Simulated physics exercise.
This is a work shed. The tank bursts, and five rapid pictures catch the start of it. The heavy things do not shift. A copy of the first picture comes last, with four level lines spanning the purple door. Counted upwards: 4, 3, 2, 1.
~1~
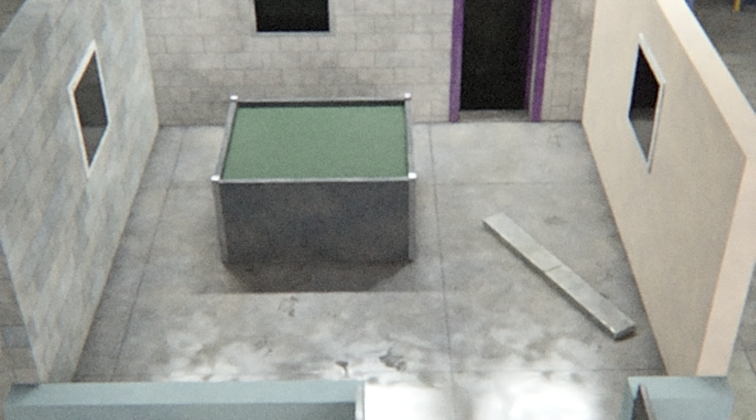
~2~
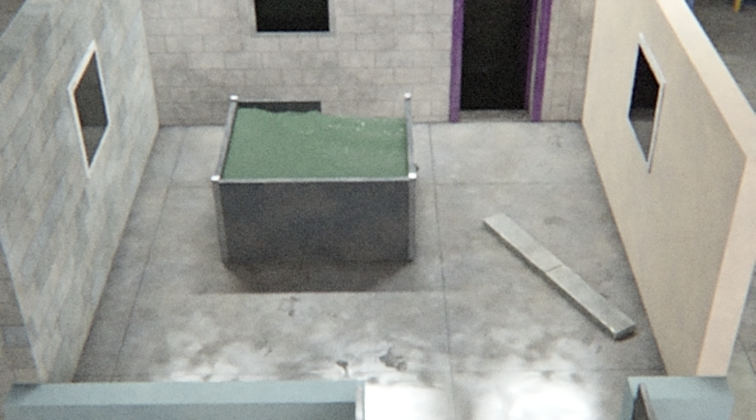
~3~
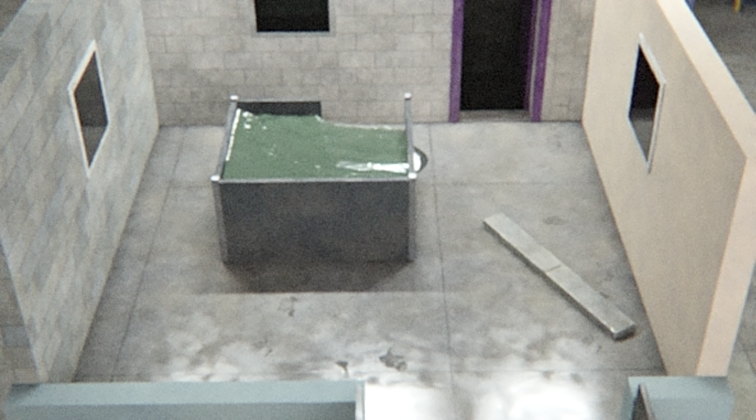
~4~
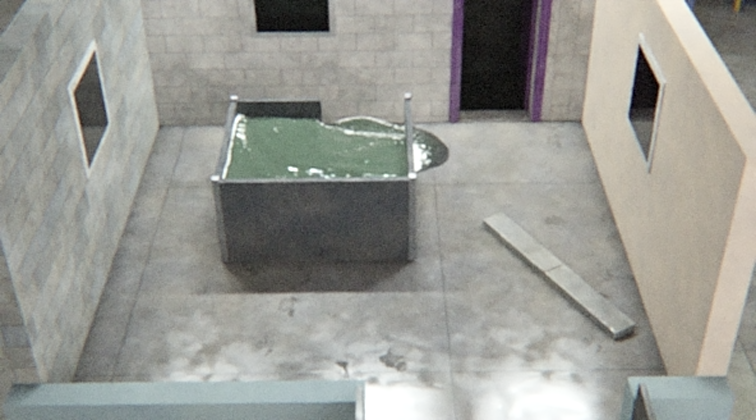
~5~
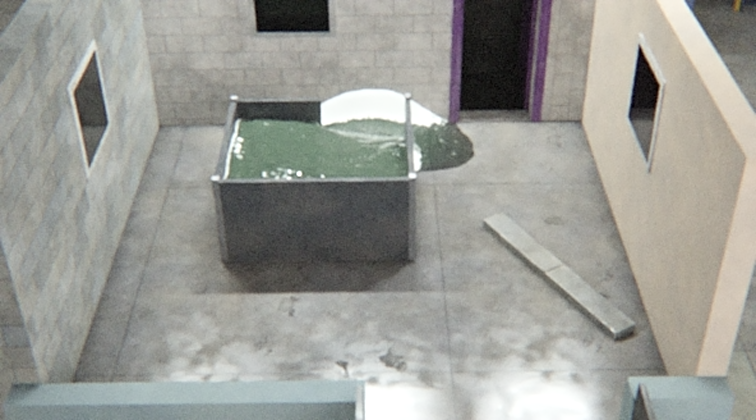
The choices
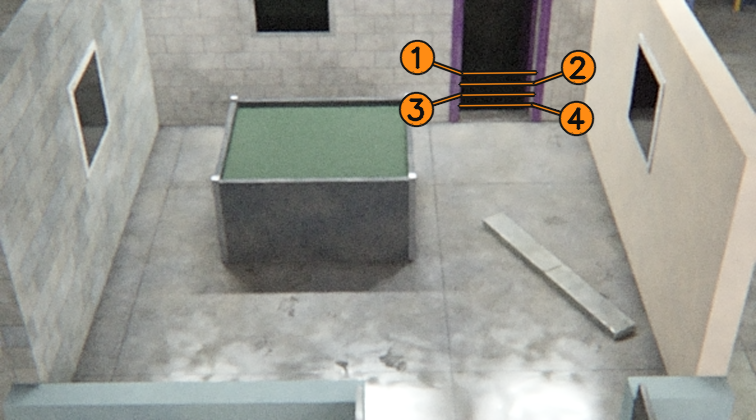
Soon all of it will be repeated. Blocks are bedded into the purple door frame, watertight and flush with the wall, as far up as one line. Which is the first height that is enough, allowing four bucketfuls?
4 is the one.
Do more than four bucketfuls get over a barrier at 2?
No, not at all.
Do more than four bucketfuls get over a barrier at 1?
No.
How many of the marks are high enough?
All of them.
On the marked copy, 1 at (498, 73); 2 at (497, 83); 3 at (497, 94); 4 at (496, 105); from the bottom up 4, 3, 2, 1.
If 1 is chosen, nothing gets over.
If 2 is chosen, nothing gets over.
If 3 is chosen, nothing gets over.
If 4 is chosen, a splash gets over, under a bucket.
